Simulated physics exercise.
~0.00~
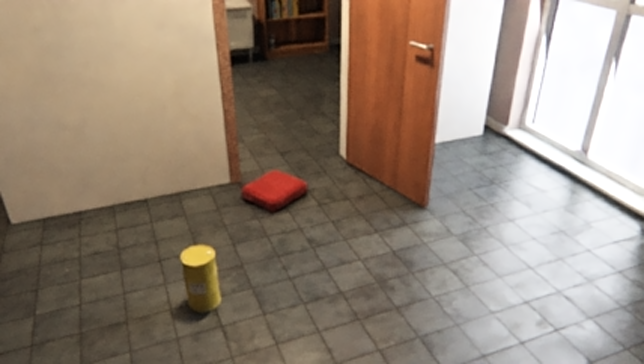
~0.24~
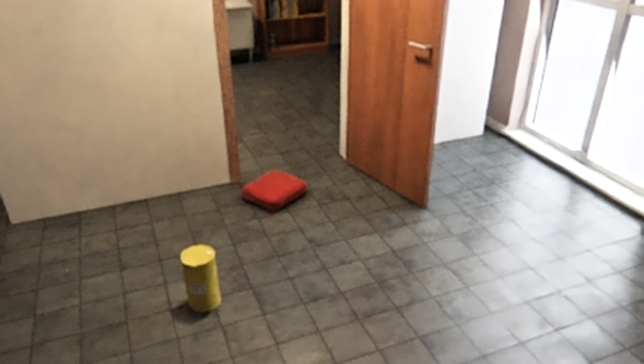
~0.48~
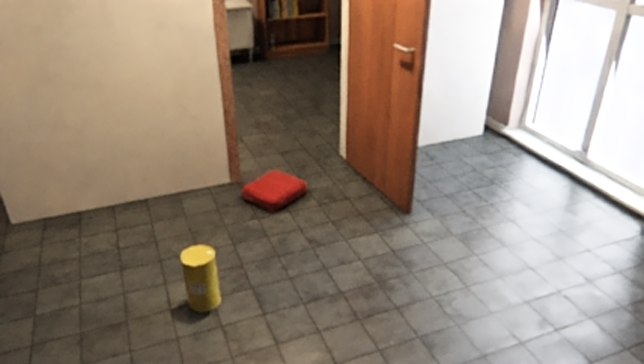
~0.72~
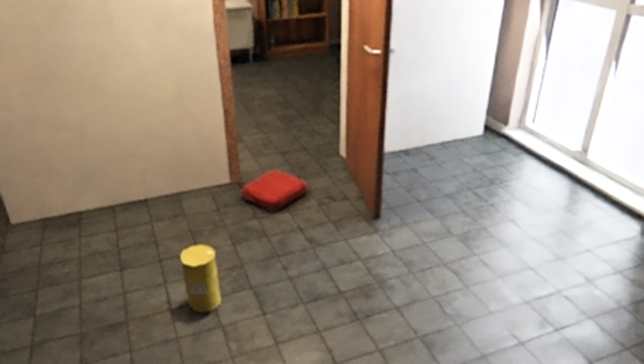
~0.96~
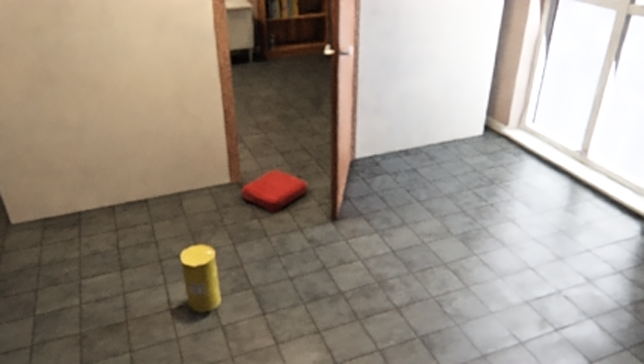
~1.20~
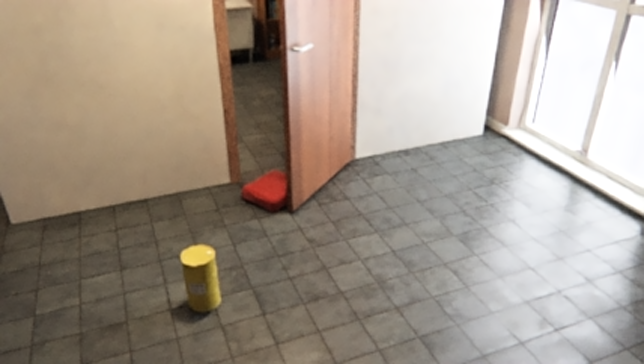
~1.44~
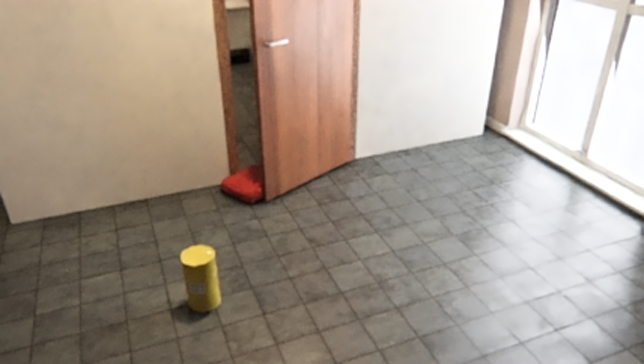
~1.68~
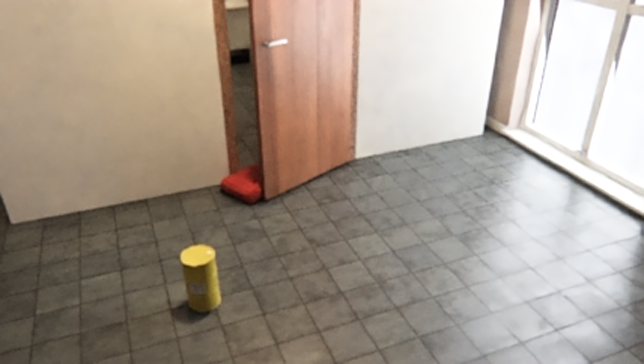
In a room with grey floor tiles, a wooden door swung slowly toward its frame, pushed a red cushion a little to the left, and stopped partly open with the cushion in the gap, while a yellow canister stood untouched nearby.
